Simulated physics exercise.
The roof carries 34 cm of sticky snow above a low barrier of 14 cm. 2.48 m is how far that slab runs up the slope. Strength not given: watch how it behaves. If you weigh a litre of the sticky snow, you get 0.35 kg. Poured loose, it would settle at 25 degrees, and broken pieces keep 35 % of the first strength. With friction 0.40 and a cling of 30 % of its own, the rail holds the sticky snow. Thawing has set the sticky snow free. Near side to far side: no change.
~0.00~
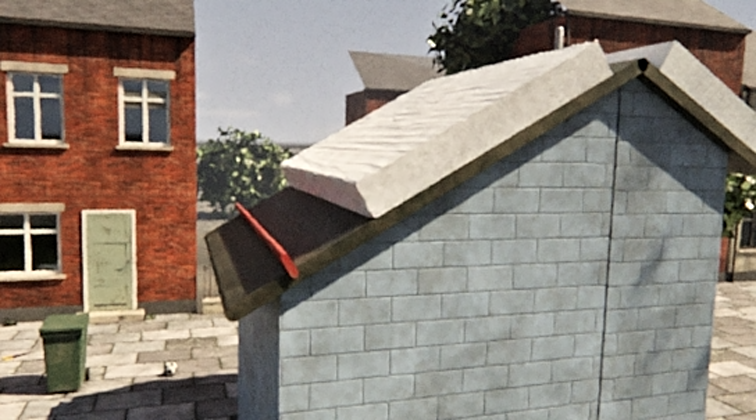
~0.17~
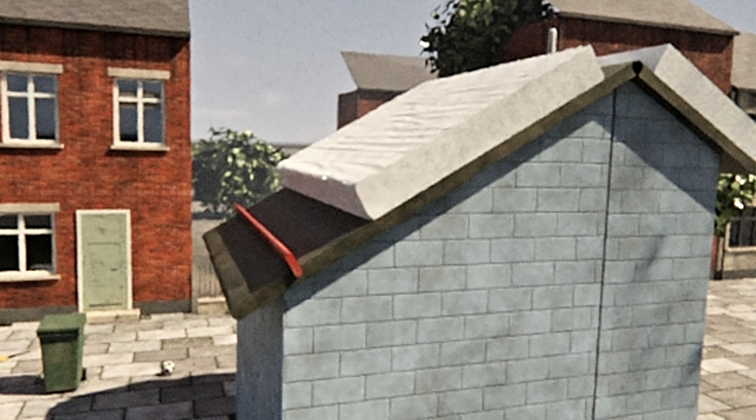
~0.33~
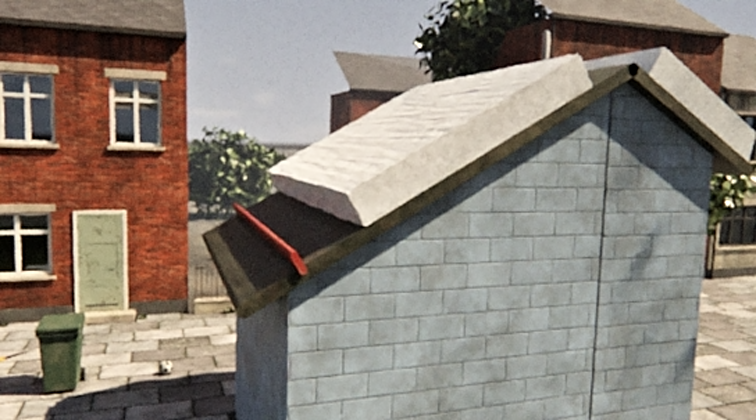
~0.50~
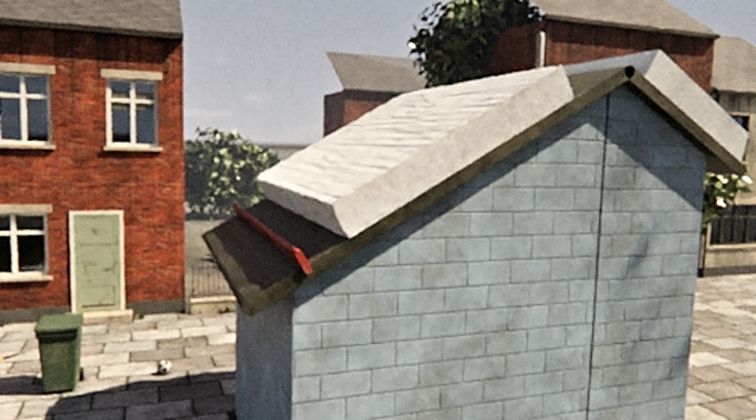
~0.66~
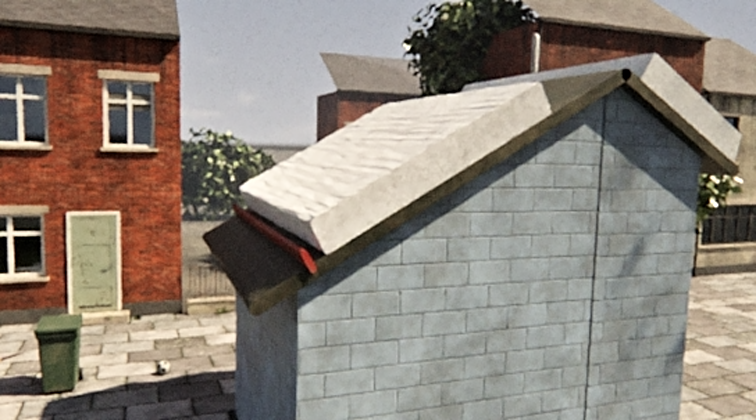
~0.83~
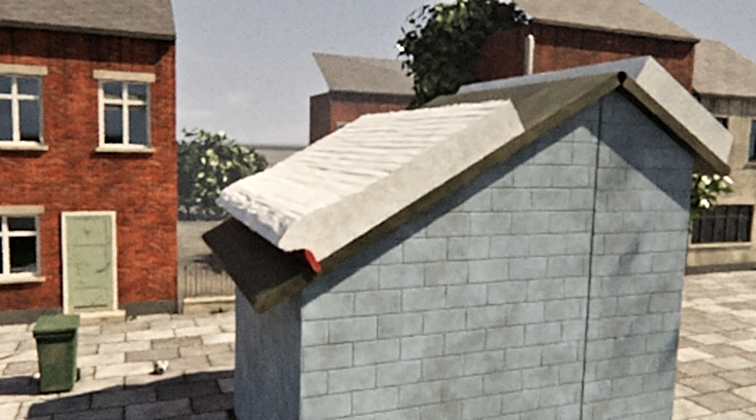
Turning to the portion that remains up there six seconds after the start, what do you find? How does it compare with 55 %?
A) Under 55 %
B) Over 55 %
A, under 55 %.
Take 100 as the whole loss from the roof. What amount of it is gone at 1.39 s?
Around 40 per cent.
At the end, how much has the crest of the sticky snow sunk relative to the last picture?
Around 0.7 m.
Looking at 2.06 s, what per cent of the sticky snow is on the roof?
Reading: Around 45 %.
After 1.39 s, 74 % of the snow is on the roof.
After 2.06 s, 45 % of the snow is on the roof.
After 2.73 s, 37 % of the snow is on the roof.
After 3.40 s, 34 % of the snow is on the roof.
After 6.00 s, at the end, 33 % of the snow is on the roof.
